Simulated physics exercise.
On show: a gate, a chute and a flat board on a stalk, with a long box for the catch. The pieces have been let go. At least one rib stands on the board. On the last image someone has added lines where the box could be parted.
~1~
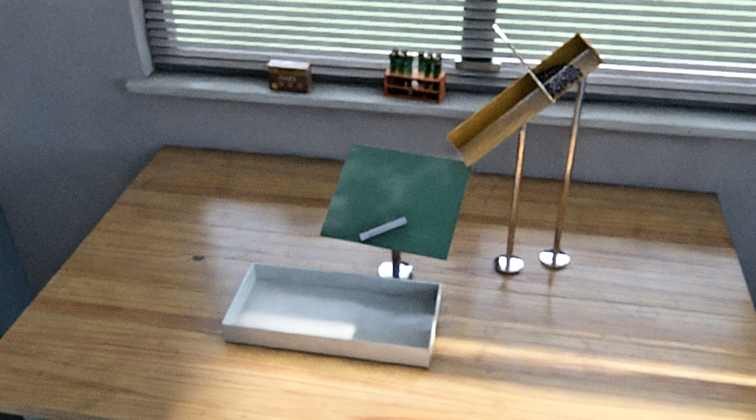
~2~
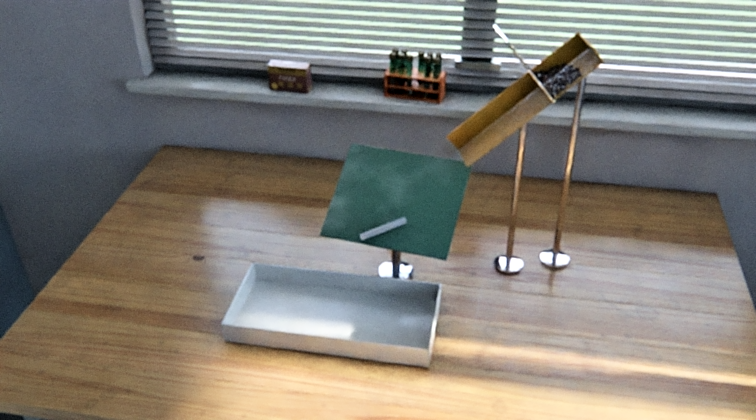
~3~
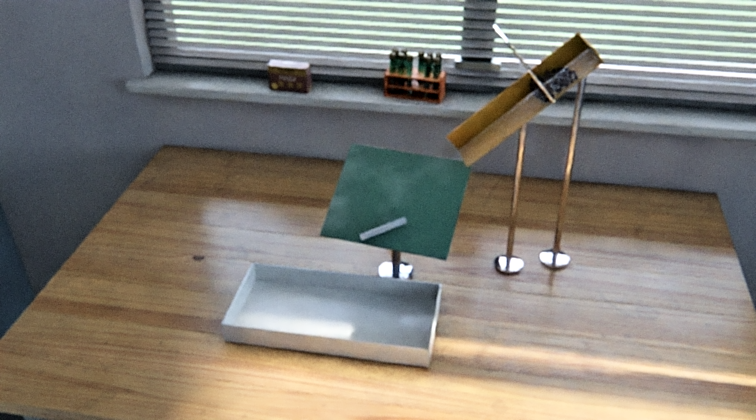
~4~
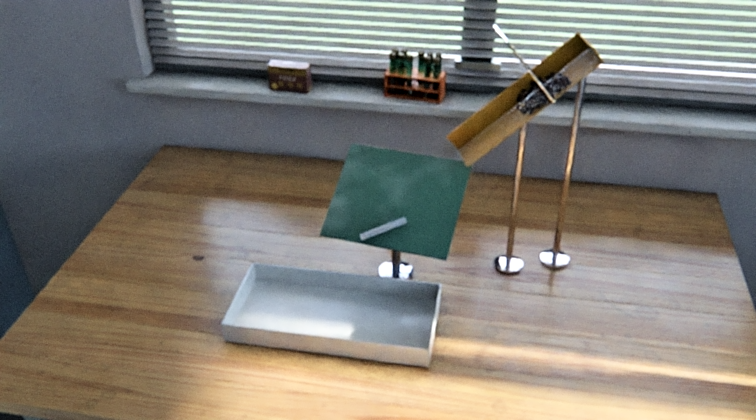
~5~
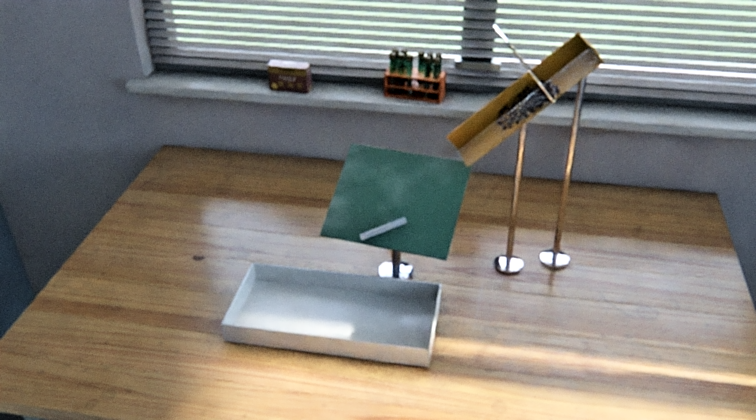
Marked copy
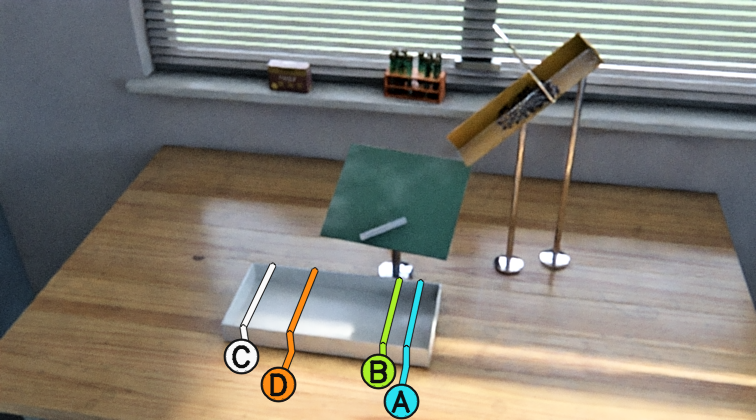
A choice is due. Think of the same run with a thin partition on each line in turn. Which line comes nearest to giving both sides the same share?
Best: D.
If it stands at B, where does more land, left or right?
Left.
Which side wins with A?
Left.
On the marked copy, line A crosses the front rim at (406, 347); line B crosses the front rim at (383, 344); line C crosses the front rim at (243, 326); line D crosses the front rim at (290, 332).
If A is chosen, of what is caught, nearly all on the left of the divider, a small part on the right.
If B is chosen, of what is caught, most on the left of the divider, a small part on the right.
If C is chosen, of what is caught, a stray few on the left of the divider, nearly all on the right.
If D is chosen, of what is caught, about half on the left of the divider, about half on the right.
